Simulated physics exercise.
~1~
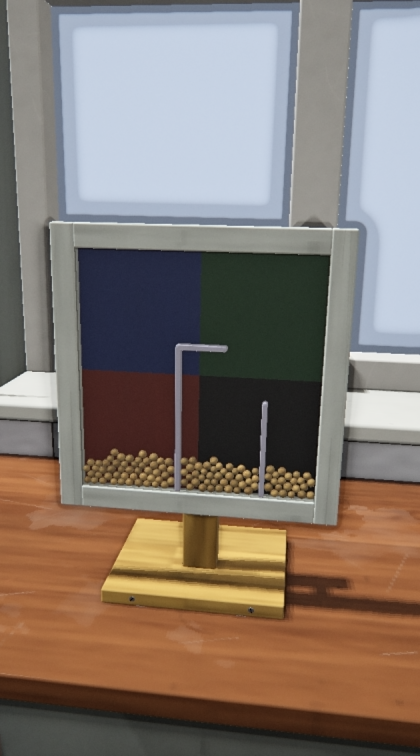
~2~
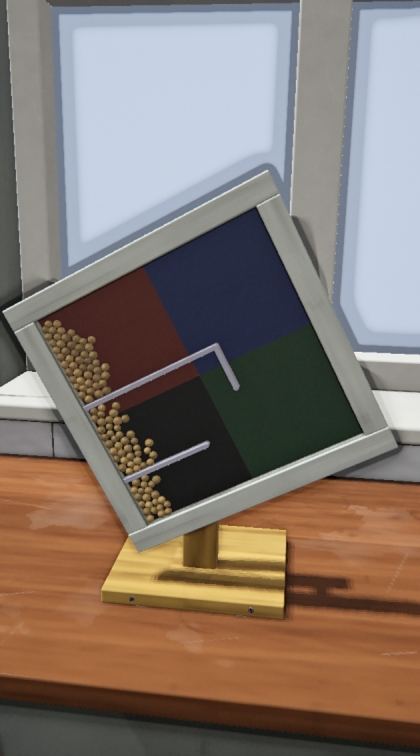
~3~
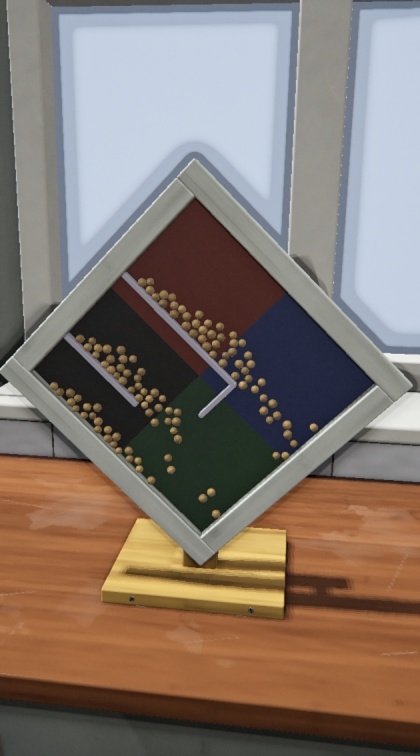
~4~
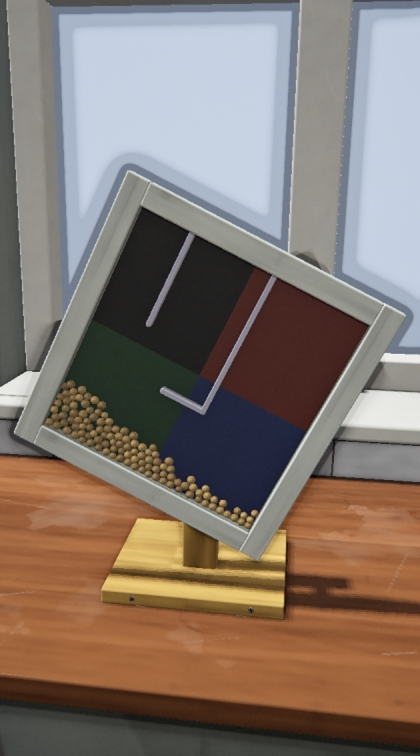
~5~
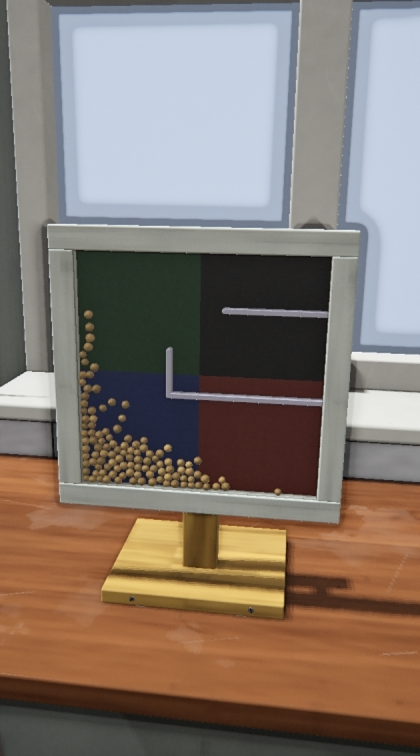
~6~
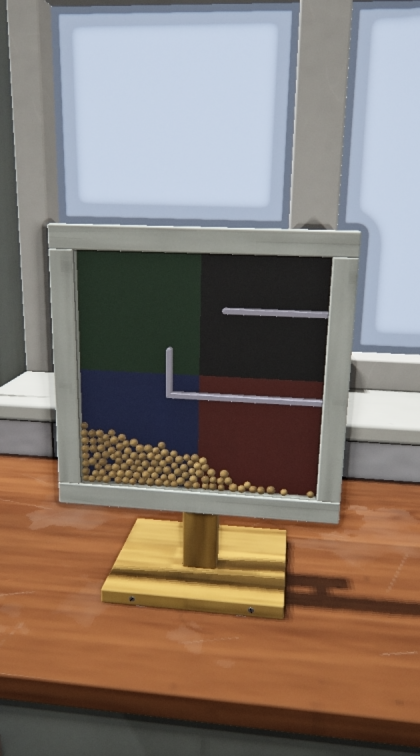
On a wooden counter below a pale window, seen from the front by a still camera, a square grey-framed case stands on a yellow wooden base. Its back is painted blue at top left, green at top right, red at bottom left and black at bottom right, with thin pale walls inside and tan beads along the bottom. The case turns counterclockwise, and the beads slide and spill off the walls as it tips over. It stops three quarters of the way round, with beads heaped up the left side. They slump into a slope, mostly over blue, with some over red.
